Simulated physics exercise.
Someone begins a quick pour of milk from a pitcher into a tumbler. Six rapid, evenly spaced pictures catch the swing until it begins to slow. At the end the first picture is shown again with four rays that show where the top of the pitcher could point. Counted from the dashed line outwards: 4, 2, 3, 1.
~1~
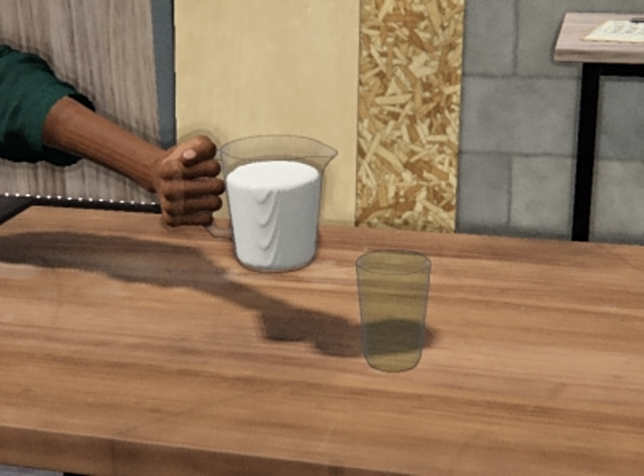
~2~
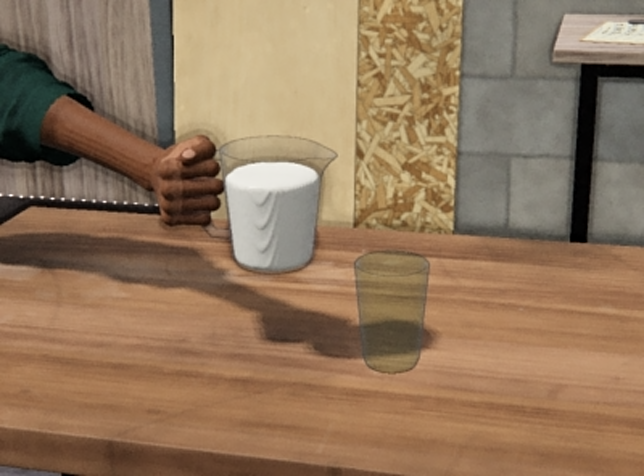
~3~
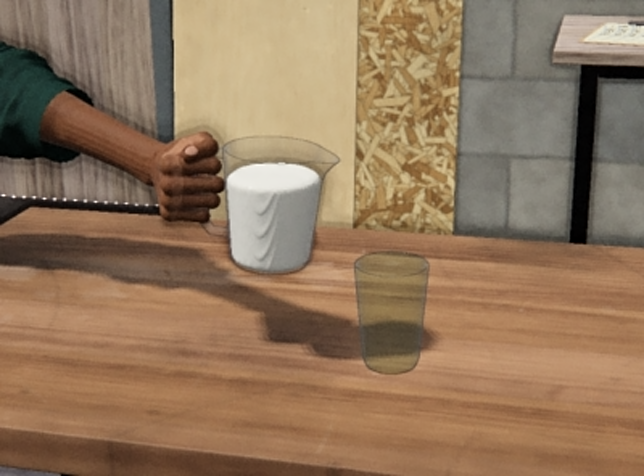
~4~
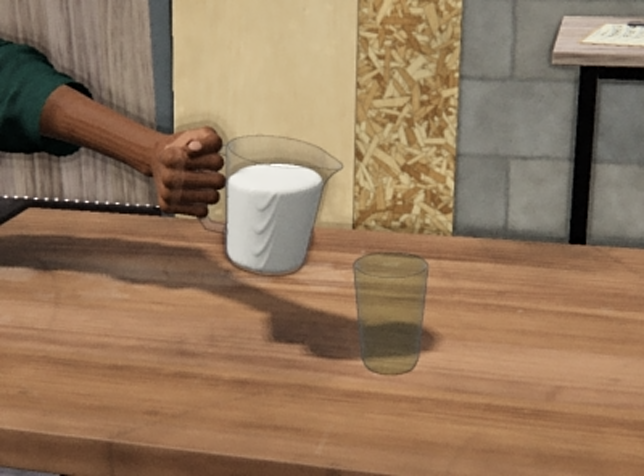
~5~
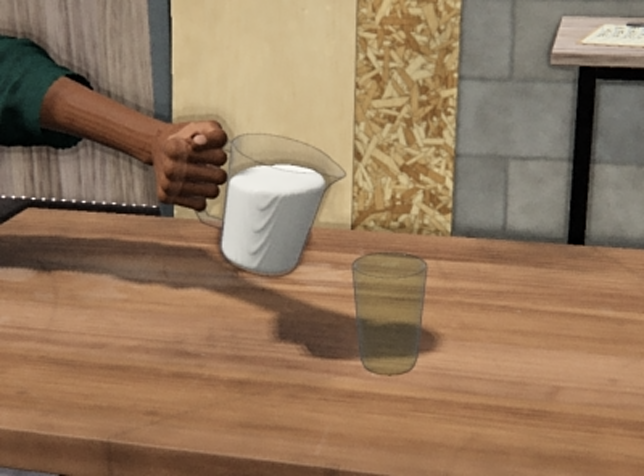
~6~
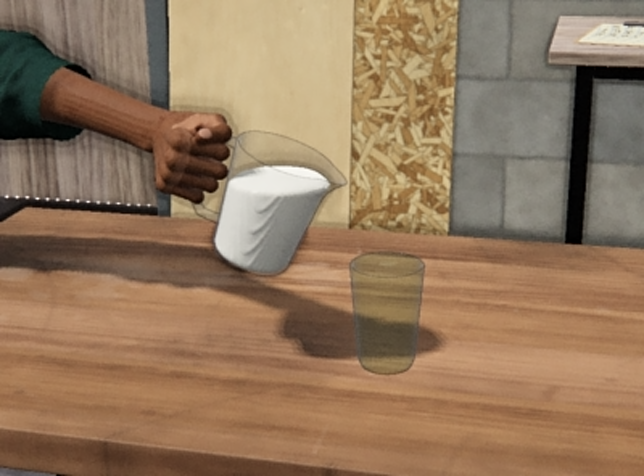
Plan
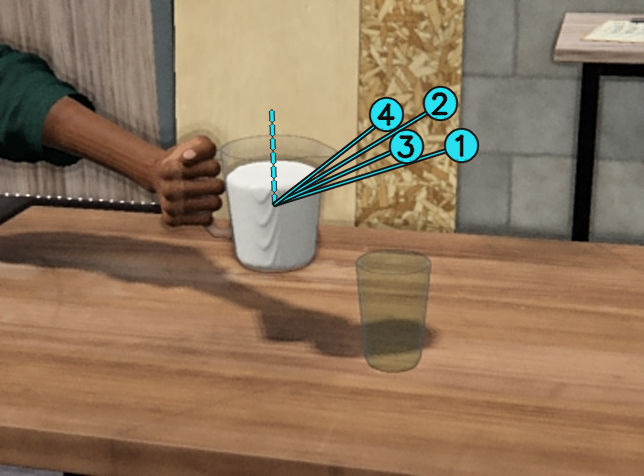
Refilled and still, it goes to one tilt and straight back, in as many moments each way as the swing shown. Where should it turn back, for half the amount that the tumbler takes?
2 beats the others.
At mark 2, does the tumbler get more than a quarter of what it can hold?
Yes, it does.
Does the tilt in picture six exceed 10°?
Yes, it does.
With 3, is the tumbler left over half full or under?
Over half.
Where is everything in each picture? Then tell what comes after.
Upright, lip at (336, 154); rim of the tumbler round (393, 261); nothing has left yet, in the first frame.
Upright, lip at (335, 156); nothing has left yet, in the second frame.
Tipped about 4°, lip at (338, 161); nothing has left yet, in the third frame.
Tipped about 9°, lip at (341, 167); nothing has left yet, in the fourth frame.
Tipped about 15°, lip at (344, 175); nothing has left yet, in the fifth frame.
Tipped about 21°, lip at (345, 183); nothing has left yet, in the sixth frame.
On the marked copy, 1 at (445, 150); 2 at (426, 112); 3 at (390, 152); 4 at (374, 126).
Choosing 1, the tumbler ends with about 85 % of what it can hold.
Choosing 2, the tumbler ends with about 51 % of what it can hold.
Choosing 3, the tumbler ends with about 67 % of what it can hold.
Choosing 4, the tumbler ends with about 37 % of what it can hold.
